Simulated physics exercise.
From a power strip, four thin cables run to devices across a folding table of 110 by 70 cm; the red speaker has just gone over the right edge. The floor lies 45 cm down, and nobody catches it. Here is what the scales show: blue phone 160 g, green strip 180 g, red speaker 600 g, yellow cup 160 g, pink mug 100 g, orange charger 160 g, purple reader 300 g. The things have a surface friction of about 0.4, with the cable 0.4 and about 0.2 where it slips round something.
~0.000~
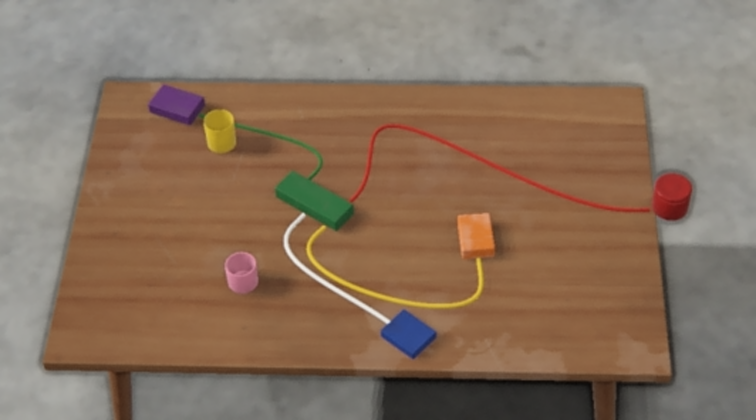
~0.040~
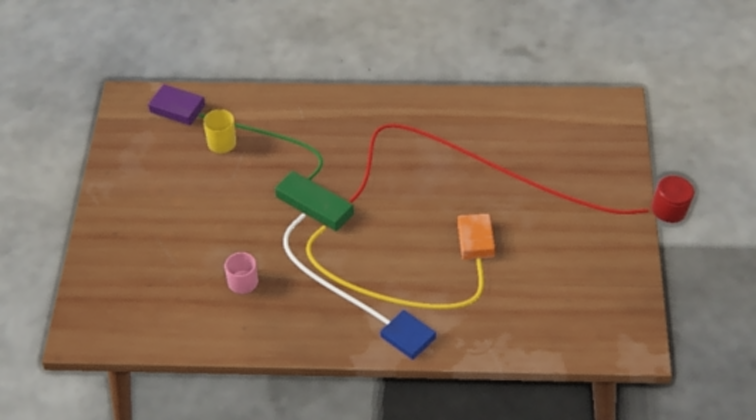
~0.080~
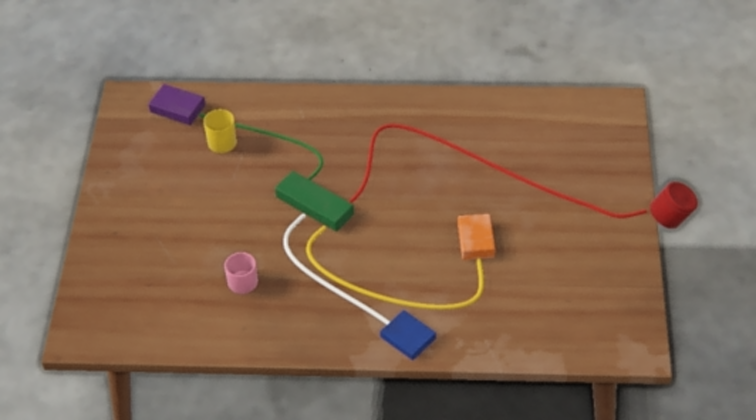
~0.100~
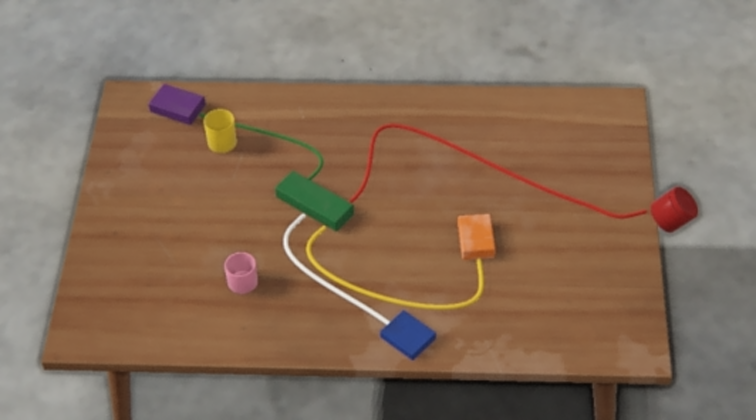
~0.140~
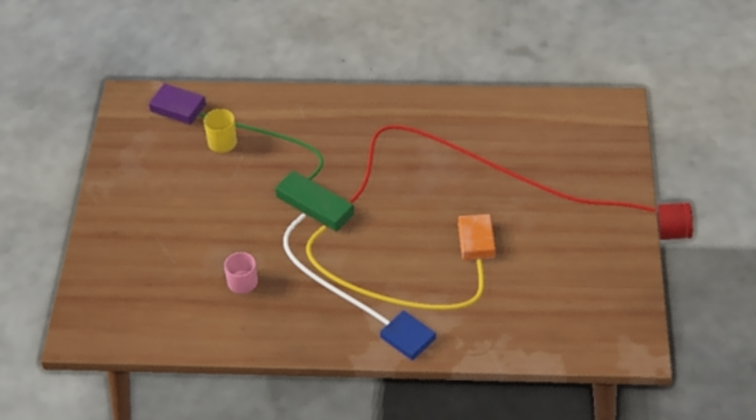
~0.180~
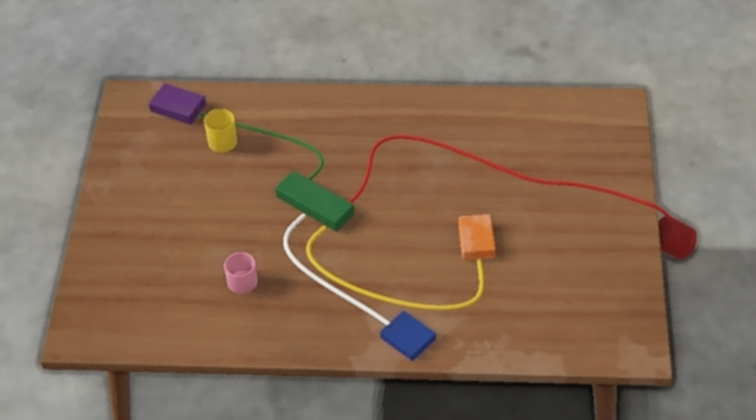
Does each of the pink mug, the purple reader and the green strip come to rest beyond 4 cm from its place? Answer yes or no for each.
Pink mug - no, purple reader - yes, green strip - yes.
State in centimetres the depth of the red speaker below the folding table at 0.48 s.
Roughly 40 centimetres.
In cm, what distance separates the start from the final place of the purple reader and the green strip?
I'd put them close to 12 cm and 26 cm, in that order.
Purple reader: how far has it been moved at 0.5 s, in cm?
Looks like close to 8 cm, more or less.
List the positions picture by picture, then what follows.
Pink mug (241, 264); purple reader (176, 100); green strip (314, 196); red cable runs through (364, 184) (384, 127) (458, 148) (528, 181) (607, 208), in the first picture.
Red speaker (675, 189); red cable runs through (364, 185) (458, 148) (606, 210), in the second picture.
Red speaker (674, 205); red cable runs through (364, 185) (458, 148) (605, 213), in the third picture.
Red speaker (674, 210); red cable runs through (364, 185) (458, 148) (605, 213), in the fourth picture.
Red speaker (675, 221); red cable runs through (364, 185) (461, 150) (613, 204), in the fifth picture.
Pink mug (240, 264); purple reader (177, 99); green strip (314, 196); red cable runs through (364, 185) (402, 137) (477, 159) (555, 183) (637, 200), in the sixth picture.
After 0.5 s, the strip's end of the red cable at (454, 162); green strip 23 cm off its start, purple reader 8 cm off its start, red speaker over the edge.
After 0.8 s, the strip's end of the red cable at (468, 151); green strip 26 cm off its start, purple reader 13 cm off its start, yellow cup 6 cm off its start.
After 1.1 s, the strip's end of the red cable at (468, 151); green strip 26 cm off its start at (443, 154), purple reader 13 cm off its start at (233, 117), yellow cup 6 cm off its start at (240, 134).
After 1.4 s, the strip's end of the red cable at (468, 151); green strip 26 cm off its start, purple reader 13 cm off its start, yellow cup 6 cm off its start.
After 2.6 s, the strip's end of the red cable at (468, 151); green strip 26 cm off its start at (443, 154), purple reader 13 cm off its start at (233, 117), pink mug 0 cm off its start at (240, 264), yellow cup 6 cm off its start at (240, 134).
